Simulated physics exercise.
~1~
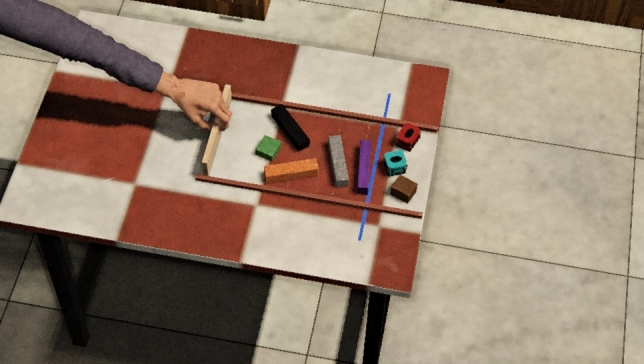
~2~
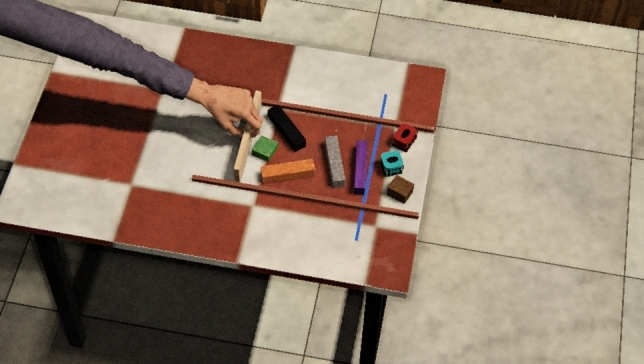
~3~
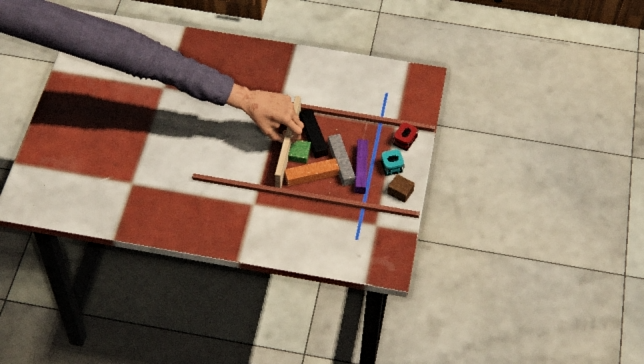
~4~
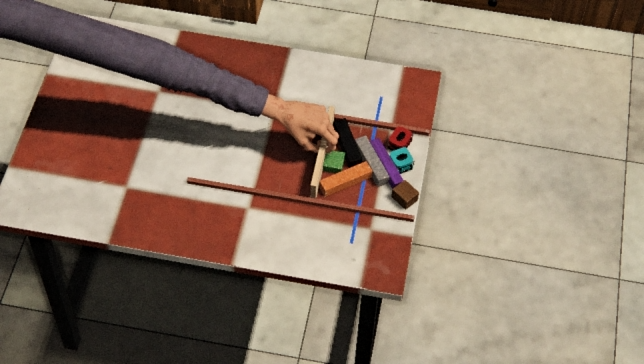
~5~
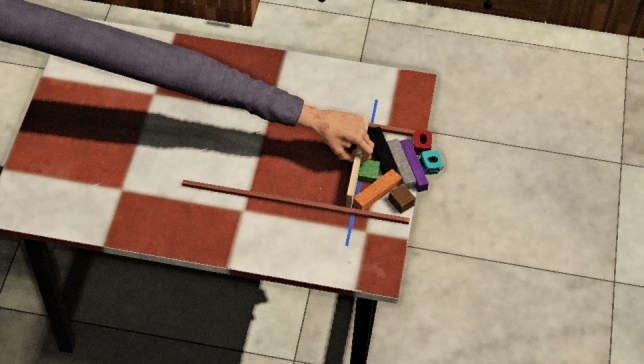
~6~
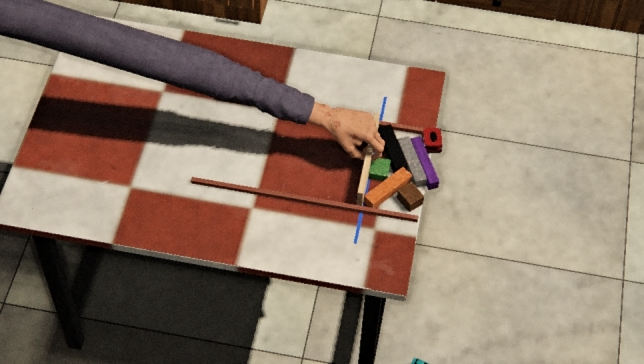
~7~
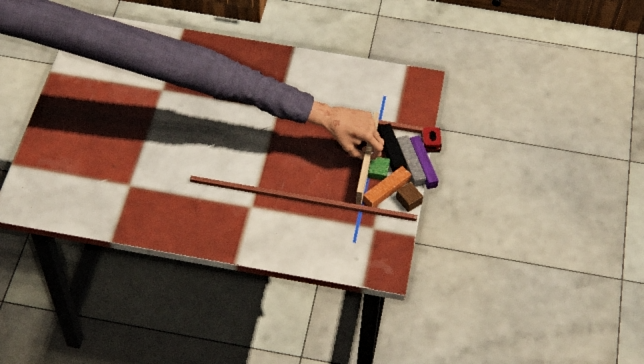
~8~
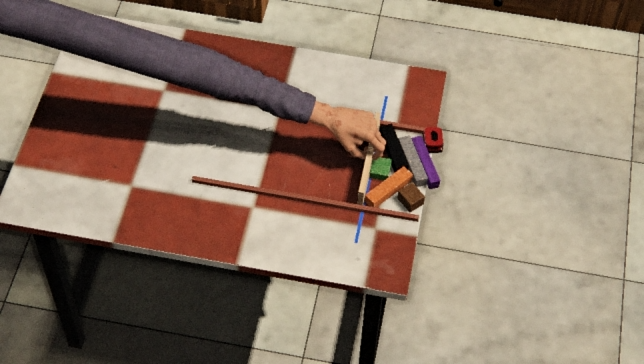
An arm in a purple-grey sleeve reaches from the left across a red-and-white checkered table on a tiled floor, seen from above by a slightly swaying camera. Its hand holds a small upright board between two thin rails, with green, black, orange, grey and purple pieces ahead of it and red, turquoise and brown ones near the right end. The hand slides the board right, gathering the bars into a tangle that pushes the end blocks along. The board stops at the blue tape as the turquoise piece tips off the edge and drops out of view. The rest stay crowded at the table's end.
